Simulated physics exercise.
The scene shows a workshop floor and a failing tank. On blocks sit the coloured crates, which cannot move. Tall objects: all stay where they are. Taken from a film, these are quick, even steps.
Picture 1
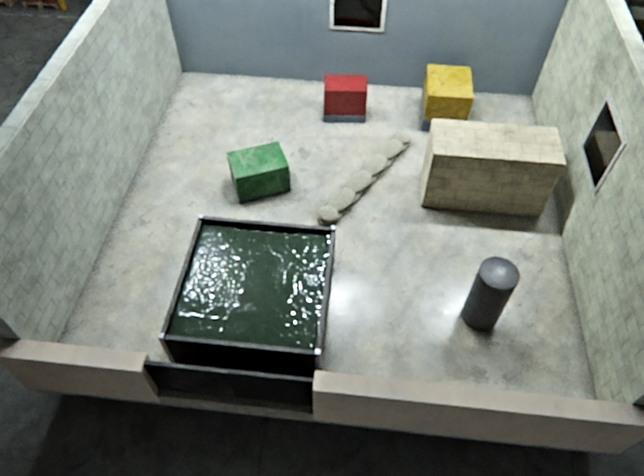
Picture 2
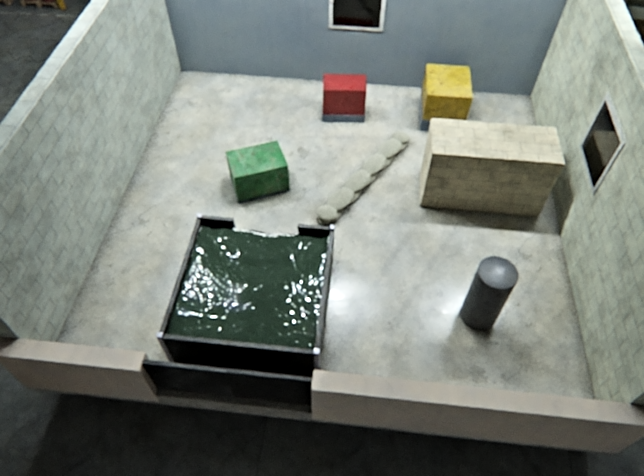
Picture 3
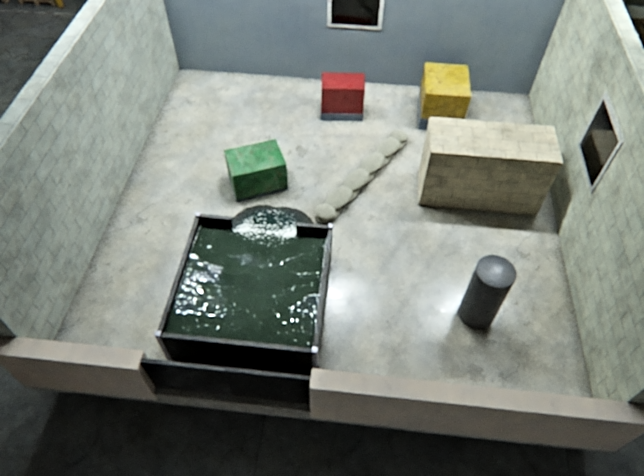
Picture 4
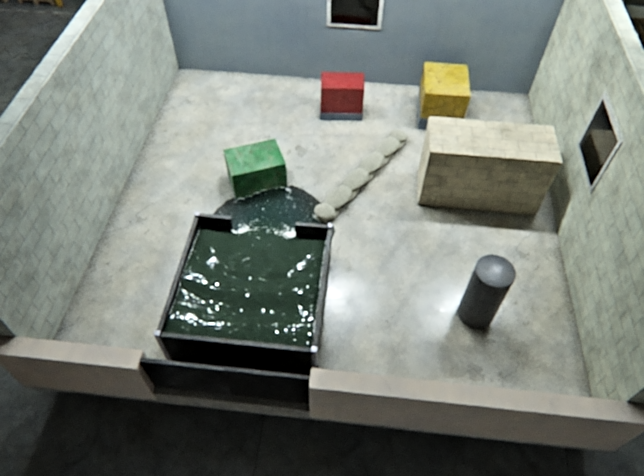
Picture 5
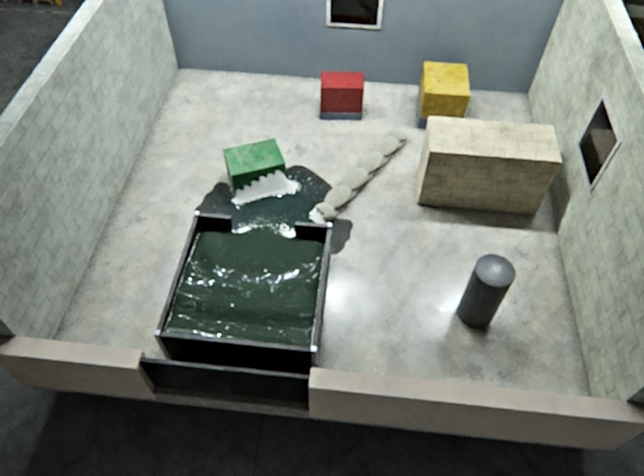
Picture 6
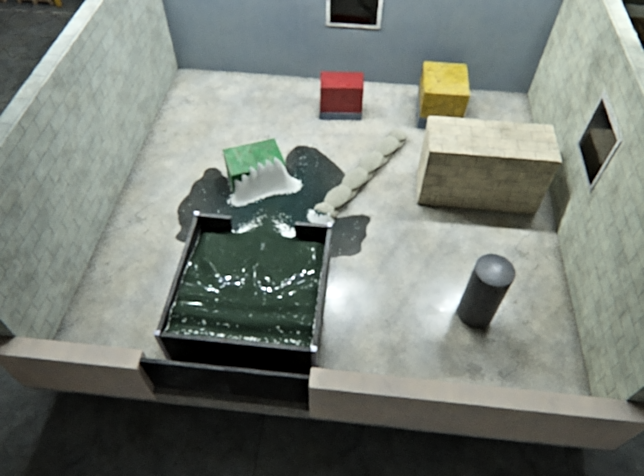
Dark green water pouring through a gap in a tank's far side, spreading across a workshop floor and surging around a green crate.
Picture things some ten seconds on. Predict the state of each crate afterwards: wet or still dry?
The yellow crate remains clear of the water all along; the red crate doesn't remain clear of the water all along; the green crate doesn't remain clear of the water all along.
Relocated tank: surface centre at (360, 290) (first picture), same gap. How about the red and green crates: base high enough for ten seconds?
As I see it, red crate is not reached, and green crate gets reached.
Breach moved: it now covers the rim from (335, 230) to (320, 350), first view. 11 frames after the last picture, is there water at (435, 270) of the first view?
Result for the point: Drenched.
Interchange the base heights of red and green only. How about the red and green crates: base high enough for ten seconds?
Red crate drenched, green crate drenched.
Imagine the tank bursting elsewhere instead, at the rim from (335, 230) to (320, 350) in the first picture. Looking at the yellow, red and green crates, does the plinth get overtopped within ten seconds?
Then: Yellow crate keeps dry; red crate keeps dry; green crate takes water.
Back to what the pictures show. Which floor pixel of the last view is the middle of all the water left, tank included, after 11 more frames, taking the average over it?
About (275, 239).
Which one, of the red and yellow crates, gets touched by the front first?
Note: The red crate is first.
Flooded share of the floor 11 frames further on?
About 30 per cent.
A moment on, water covers 15 % of the floor; the yellow crate not reached, the red crate water round its plinth, the green crate water round its plinth.
Next, water covers 30 % of the floor; the yellow crate water round its plinth, the red crate water round its plinth, the green crate water round its plinth.
Then, water covers 55 % of the floor; the yellow crate water round its plinth, the red crate water round its plinth, the green crate water round its plinth.
Later, water covers 70 % of the floor; the yellow crate water round its plinth, the red crate water round its plinth, the green crate water round its plinth.
In the end, water covers 95 % of the floor; the yellow crate stayed above the water, the red crate was topped, the green crate was topped.
